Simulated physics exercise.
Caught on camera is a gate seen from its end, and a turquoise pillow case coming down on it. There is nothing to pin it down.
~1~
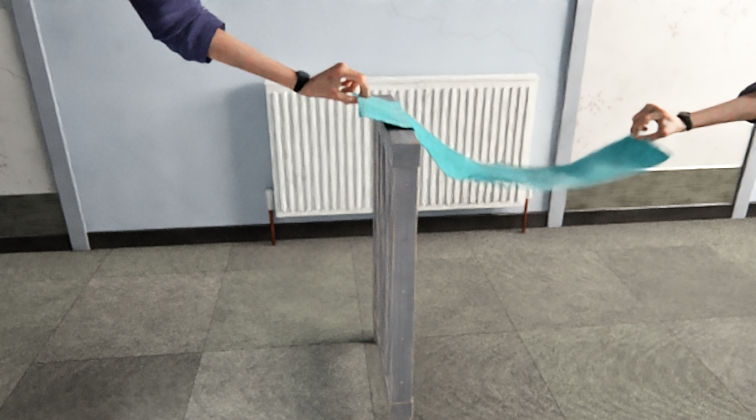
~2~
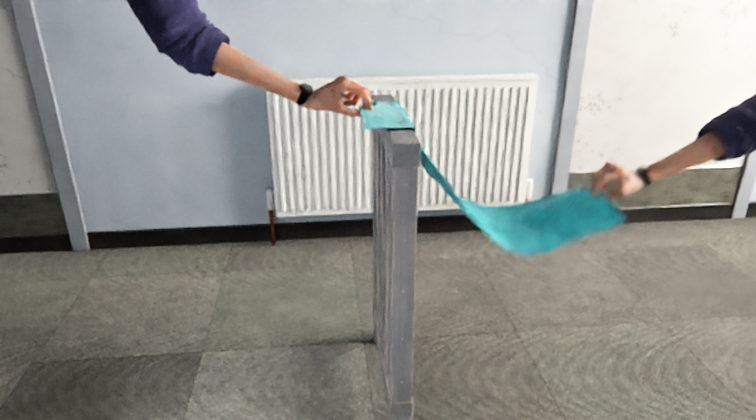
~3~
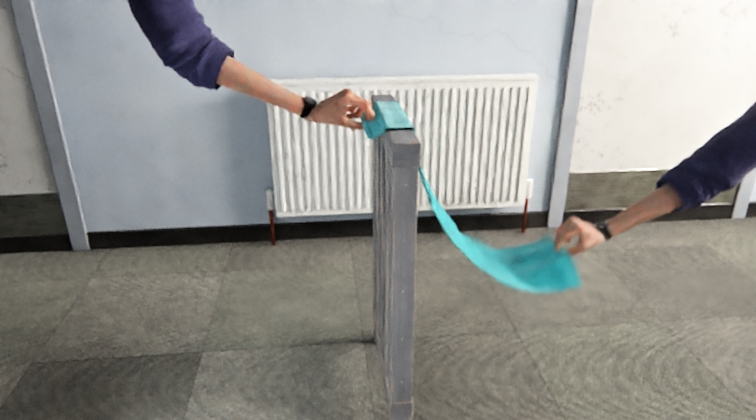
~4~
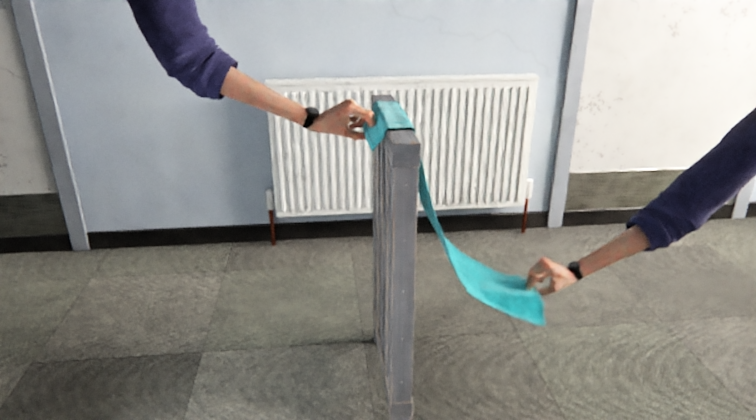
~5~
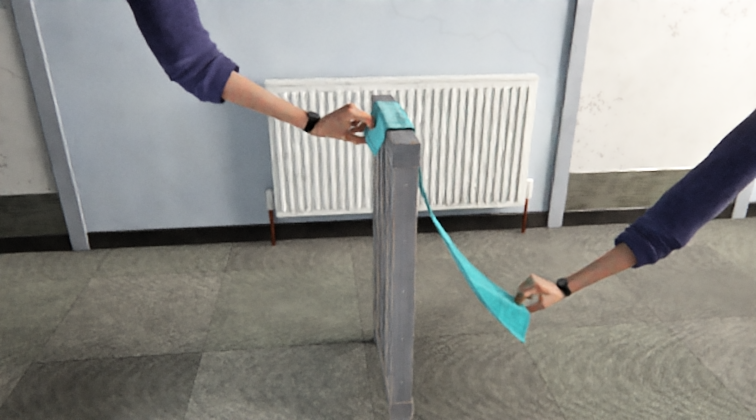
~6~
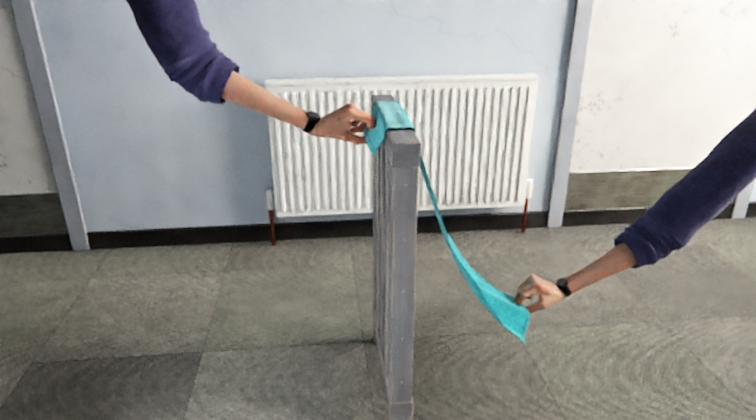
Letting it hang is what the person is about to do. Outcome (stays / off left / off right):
Gone to the right.
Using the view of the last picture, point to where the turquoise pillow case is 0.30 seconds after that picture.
Its middle should be near (437, 263).
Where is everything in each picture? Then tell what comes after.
Left end (365, 117); right end (669, 159); top of the gate (407, 149), in the first frame.
Left end (371, 129); right end (622, 224), in the second frame.
Left end (374, 138); right end (579, 287); top of the gate (407, 149), in the third frame.
Left end (376, 146); right end (541, 325), in the fourth frame.
Left end (378, 151); right end (521, 341), in the fifth frame.
Left end (377, 150); right end (521, 341); far more of it on the right, in the sixth frame.
Then, 0.30 s later than the last view, pillow case clear of the top and falling near (437, 263).
Then, 0.56 s later than the last view, pillow case in a heap on the floor near (428, 378).
Finally, pillow case in a heap on the floor near (424, 381). The turquoise pillow case is pulled rightwards.
